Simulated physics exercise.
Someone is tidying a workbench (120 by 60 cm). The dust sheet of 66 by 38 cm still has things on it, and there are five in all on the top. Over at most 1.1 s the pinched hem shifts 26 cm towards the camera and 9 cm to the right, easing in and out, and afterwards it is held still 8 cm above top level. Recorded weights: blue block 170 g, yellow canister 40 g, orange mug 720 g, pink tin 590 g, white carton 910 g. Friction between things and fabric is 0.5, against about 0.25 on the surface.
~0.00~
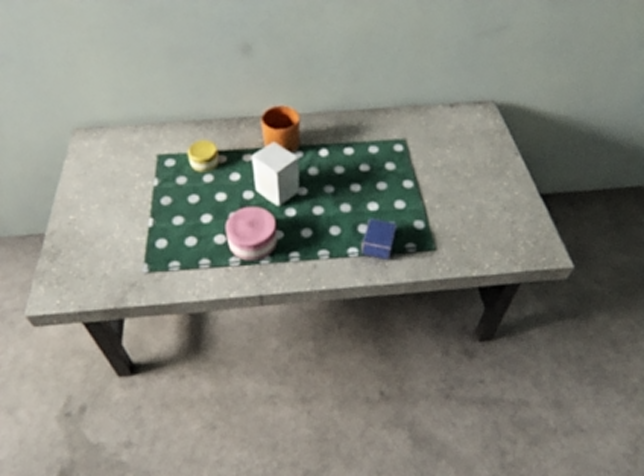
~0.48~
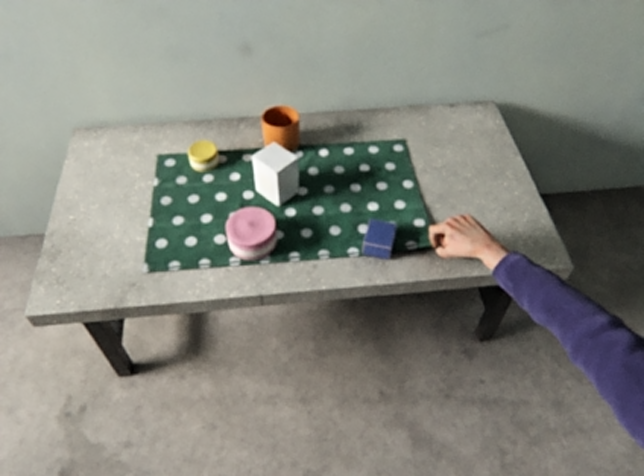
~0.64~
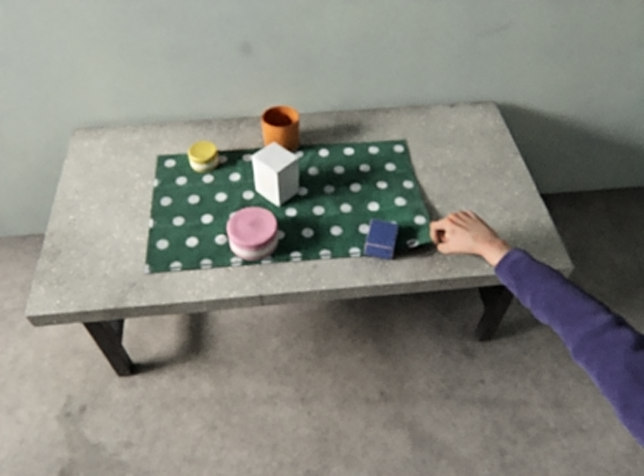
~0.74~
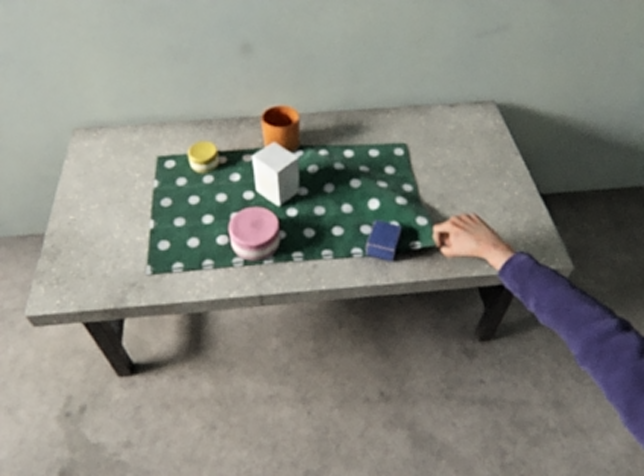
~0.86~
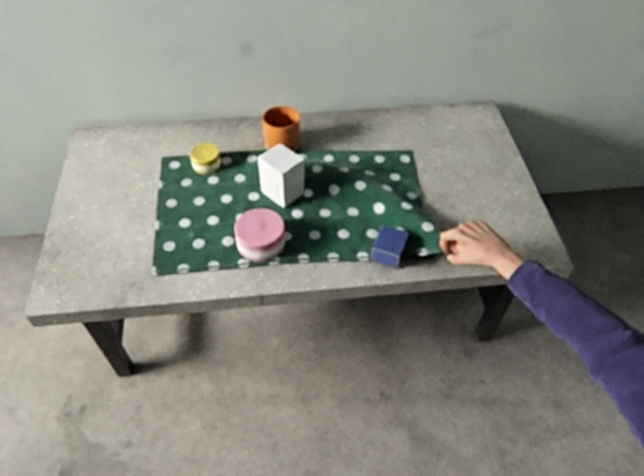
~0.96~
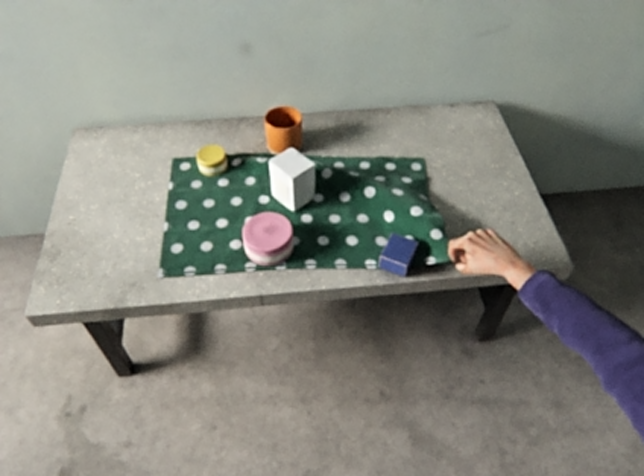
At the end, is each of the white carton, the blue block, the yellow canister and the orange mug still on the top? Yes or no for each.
Answers: White carton - yes; blue block - no; yellow canister - yes; orange mug - yes.
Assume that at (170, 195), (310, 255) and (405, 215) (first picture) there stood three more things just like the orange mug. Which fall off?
Log, in listed order - kept / lost / lost.
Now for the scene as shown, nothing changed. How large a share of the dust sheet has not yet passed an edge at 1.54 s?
Some 80 in a hundred.
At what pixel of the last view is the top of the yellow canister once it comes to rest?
Rest point, last frame: Approx. (300, 171).
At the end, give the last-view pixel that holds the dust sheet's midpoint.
Midpoint, last view: Approx. (379, 247).
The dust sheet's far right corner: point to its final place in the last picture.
Roughly (527, 225).
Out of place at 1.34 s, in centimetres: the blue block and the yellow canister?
Roughly blue block 20 cm and yellow canister 15 cm.
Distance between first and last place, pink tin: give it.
Pink tin: About 20 cm.
After 1.1 s, 95 % of the dust sheet is still over the top; white carton 12 cm off its start, blue block 12 cm off its start, yellow canister 11 cm off its start.
After 1.3 s, 90 % of the dust sheet is still over the top; blue block 18 cm off its start, white carton 18 cm off its start, yellow canister 16 cm off its start.
After 1.5 s, 80 % of the dust sheet is still over the top; blue block 26 cm off its start at (439, 334), white carton 25 cm off its start at (370, 199), yellow canister 24 cm off its start at (291, 169).
After 1.7 s, 75 % of the dust sheet is still over the top; blue block over the edge, white carton 27 cm off its start, yellow canister 26 cm off its start.
After 3.3 s, 75 % of the dust sheet is still over the top; blue block over the edge, white carton 27 cm off its start at (379, 204), yellow canister 26 cm off its start at (300, 171), orange mug 3 cm off its start at (291, 123).
